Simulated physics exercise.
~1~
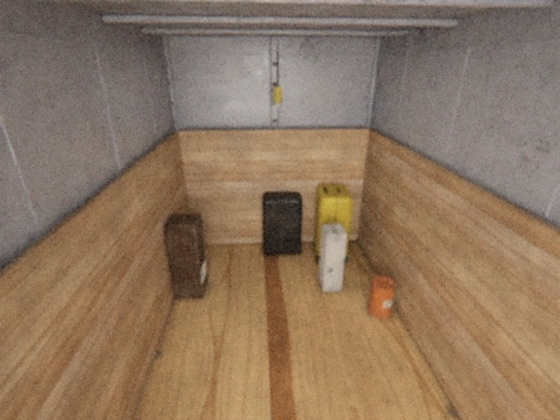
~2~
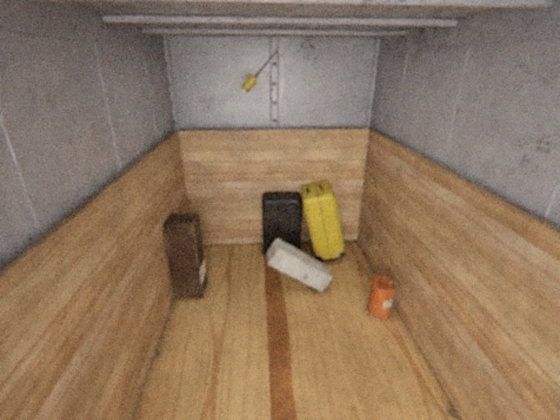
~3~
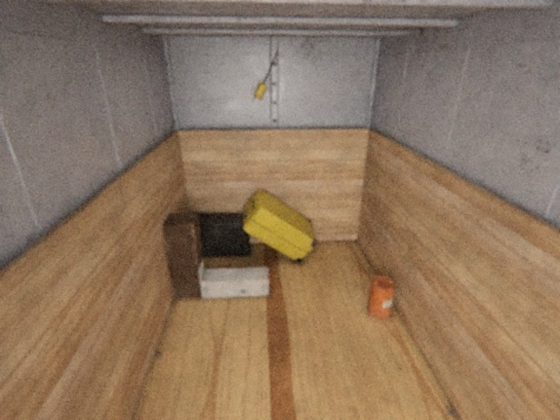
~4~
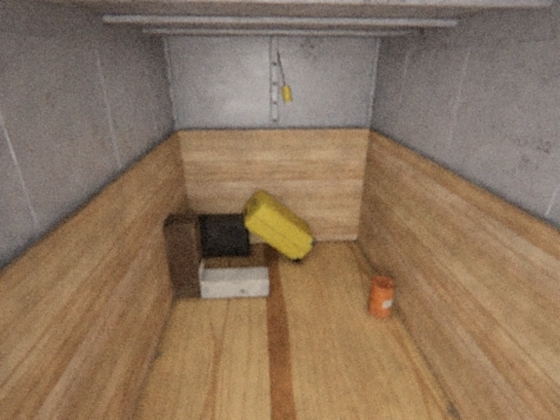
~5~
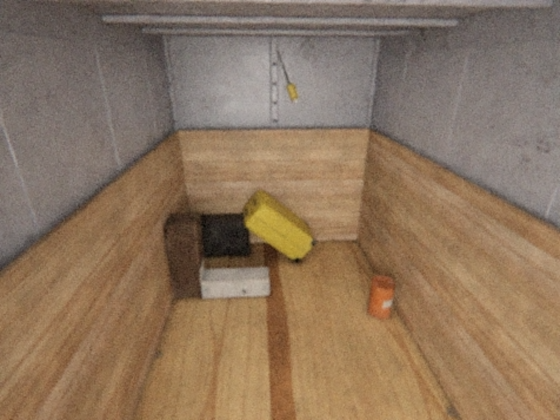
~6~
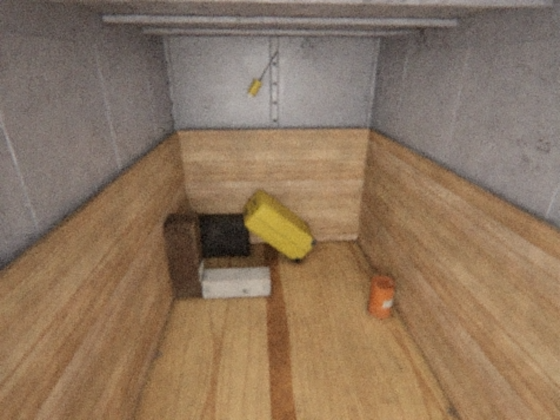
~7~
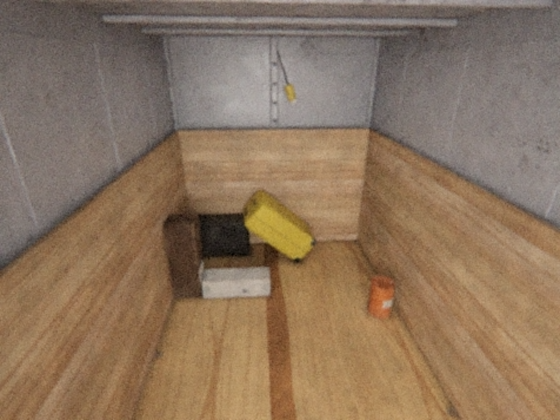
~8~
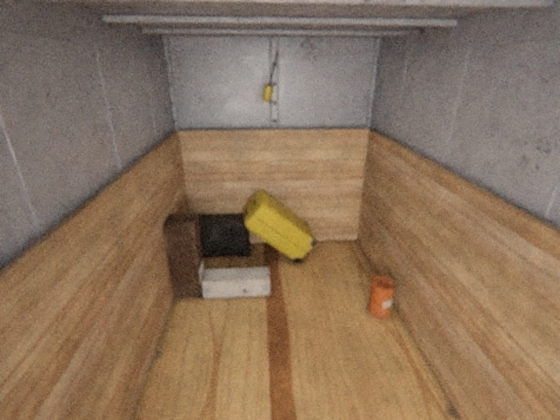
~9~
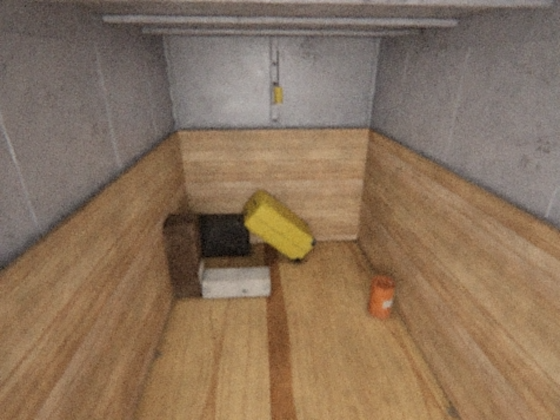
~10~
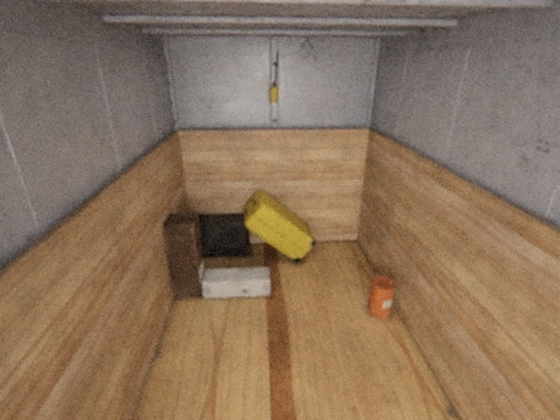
We see five items standing in a van's load bay as a hanging lamp swings; the white box, black case and yellow case tip and move left, ending with two on their sides and the yellow case leaning, while the brown box and orange canister stay upright in place.
